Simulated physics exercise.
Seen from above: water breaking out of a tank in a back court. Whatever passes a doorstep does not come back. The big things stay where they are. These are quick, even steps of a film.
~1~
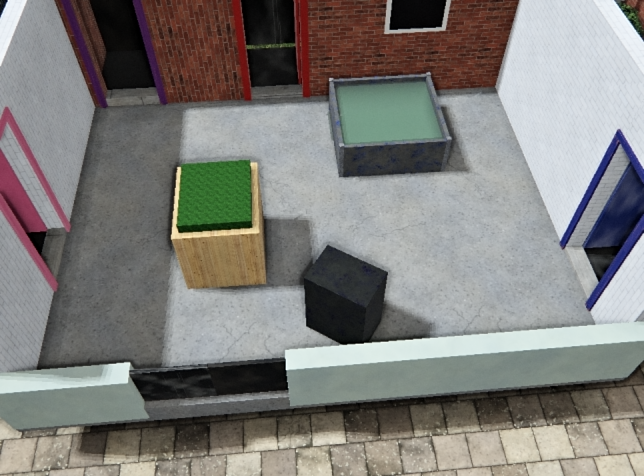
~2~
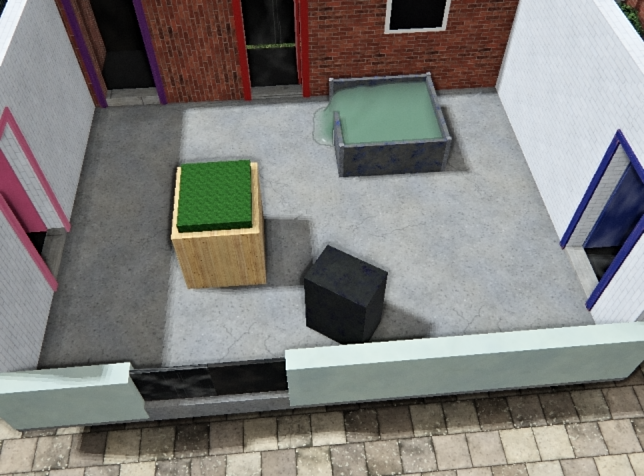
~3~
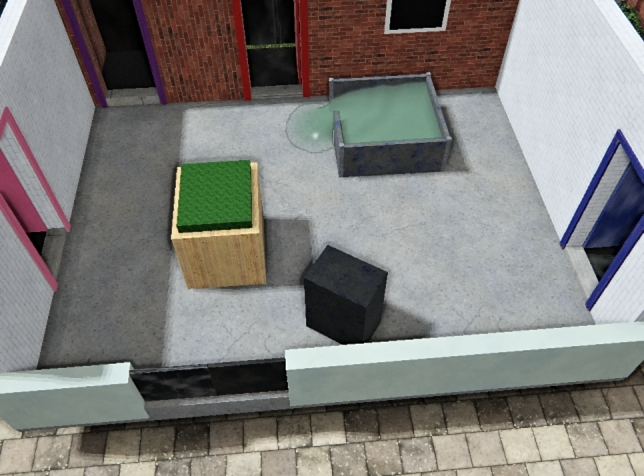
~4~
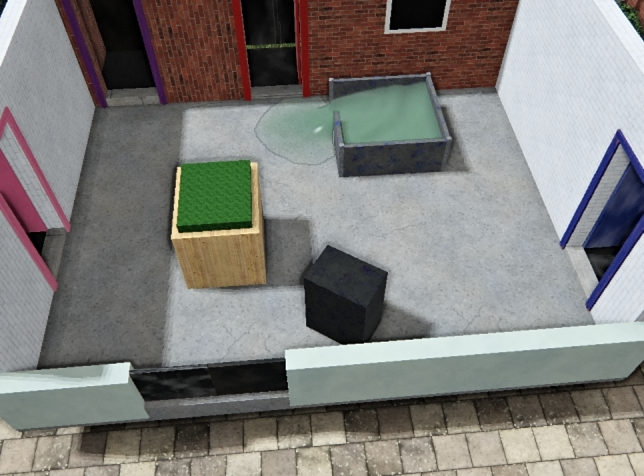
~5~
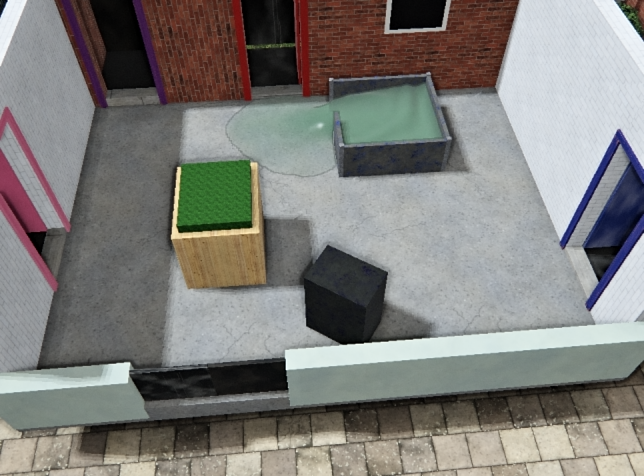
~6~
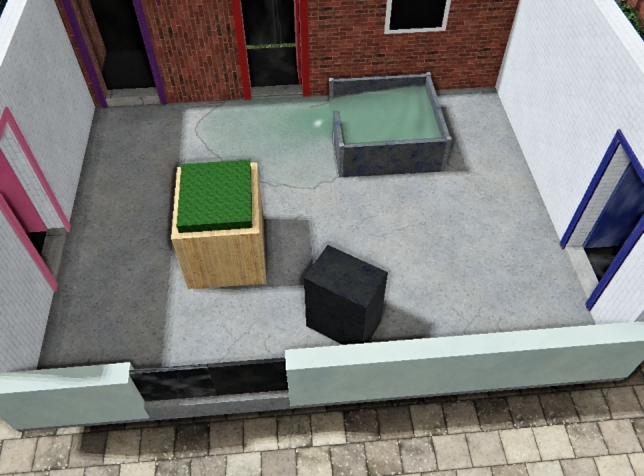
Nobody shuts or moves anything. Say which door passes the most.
The red door.
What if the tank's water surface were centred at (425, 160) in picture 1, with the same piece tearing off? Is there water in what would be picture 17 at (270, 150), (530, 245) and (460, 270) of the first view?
One after the other: Wet, not flooded, no water.
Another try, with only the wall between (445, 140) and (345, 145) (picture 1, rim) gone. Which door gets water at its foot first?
The blue-painted one.
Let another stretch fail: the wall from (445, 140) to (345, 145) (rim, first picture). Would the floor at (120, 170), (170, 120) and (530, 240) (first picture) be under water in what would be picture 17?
As listed: Dry, no water, awash.
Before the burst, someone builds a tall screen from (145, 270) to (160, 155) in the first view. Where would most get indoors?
That is the red door.
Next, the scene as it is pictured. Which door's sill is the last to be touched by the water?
That is the blue-painted one.
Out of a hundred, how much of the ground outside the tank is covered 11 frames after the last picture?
Some 30 per cent.
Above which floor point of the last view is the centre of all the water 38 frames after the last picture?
Roughly at (228, 191).
A moment on, water covers 20 % of the floor; red door a trickle in, purple door wet at the sill, nothing in, pink door not reached, blue door not reached.
Next, water covers 30 % of the floor; red door some in, purple door wet at the sill, nothing in, pink door not reached, blue door not reached.
Then, water covers 35 % of the floor; red door some in, purple door a trickle in, pink door wet at the sill, nothing in, blue door not reached.
Later, water covers 45 % of the floor; red door some in, purple door a trickle in, pink door wet at the sill, nothing in, blue door not reached.
In the end, water covers 75 % of the floor; red door some in, purple door a trickle in, pink door wet at the sill, nothing in, blue door wet at the sill, nothing in; the red door has let in the most.
